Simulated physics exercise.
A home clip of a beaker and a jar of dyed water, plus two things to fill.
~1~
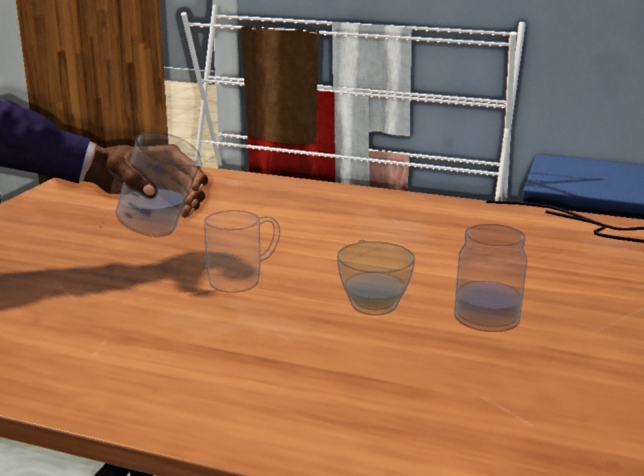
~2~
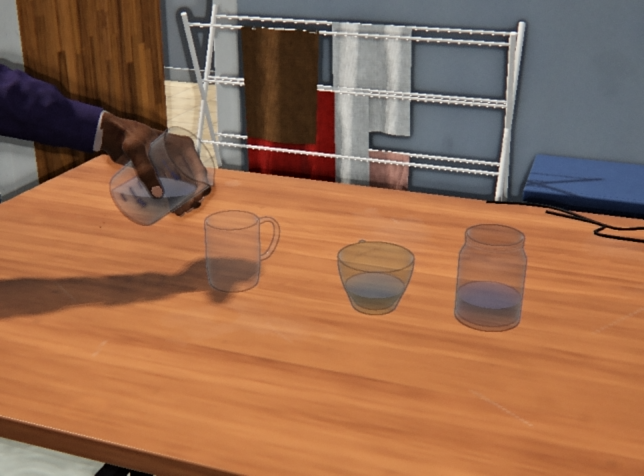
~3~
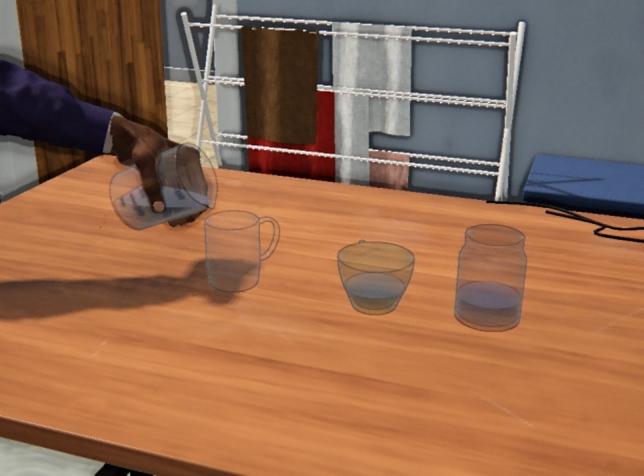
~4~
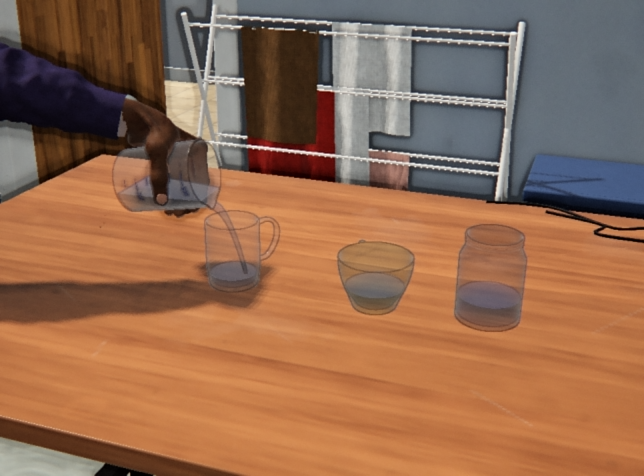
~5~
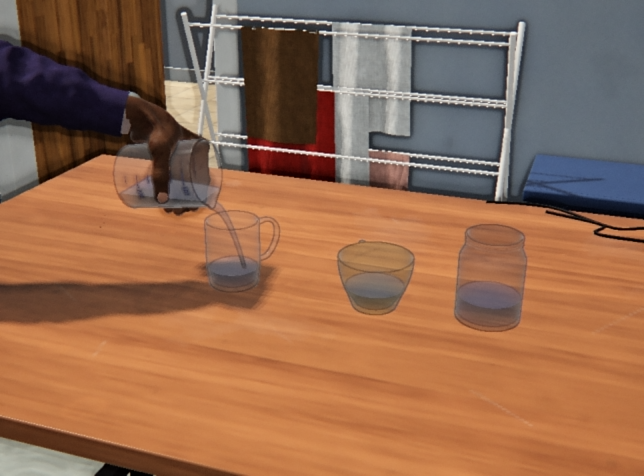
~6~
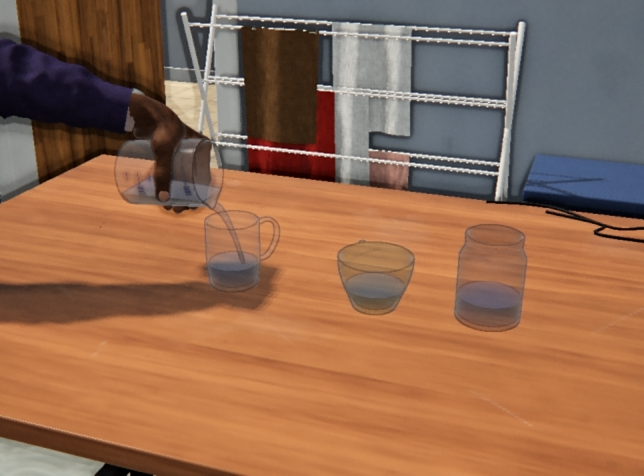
A hand tilting a clear beaker over an empty glass mug, then pouring dyed water into it beside a cup and jar.
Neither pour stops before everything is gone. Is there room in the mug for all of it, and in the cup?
Result: The mug is roomy enough. The cup is roomy enough.
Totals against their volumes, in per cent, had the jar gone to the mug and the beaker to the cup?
The first one is at 40 per cent, the second at 80 per cent.
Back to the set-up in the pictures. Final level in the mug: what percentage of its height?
Level at the end: Close to 60 %.
Next, the mug is about half full.
After that, the mug is about two thirds full.
Finally, the mug is about two thirds full; the cup is about two thirds full.
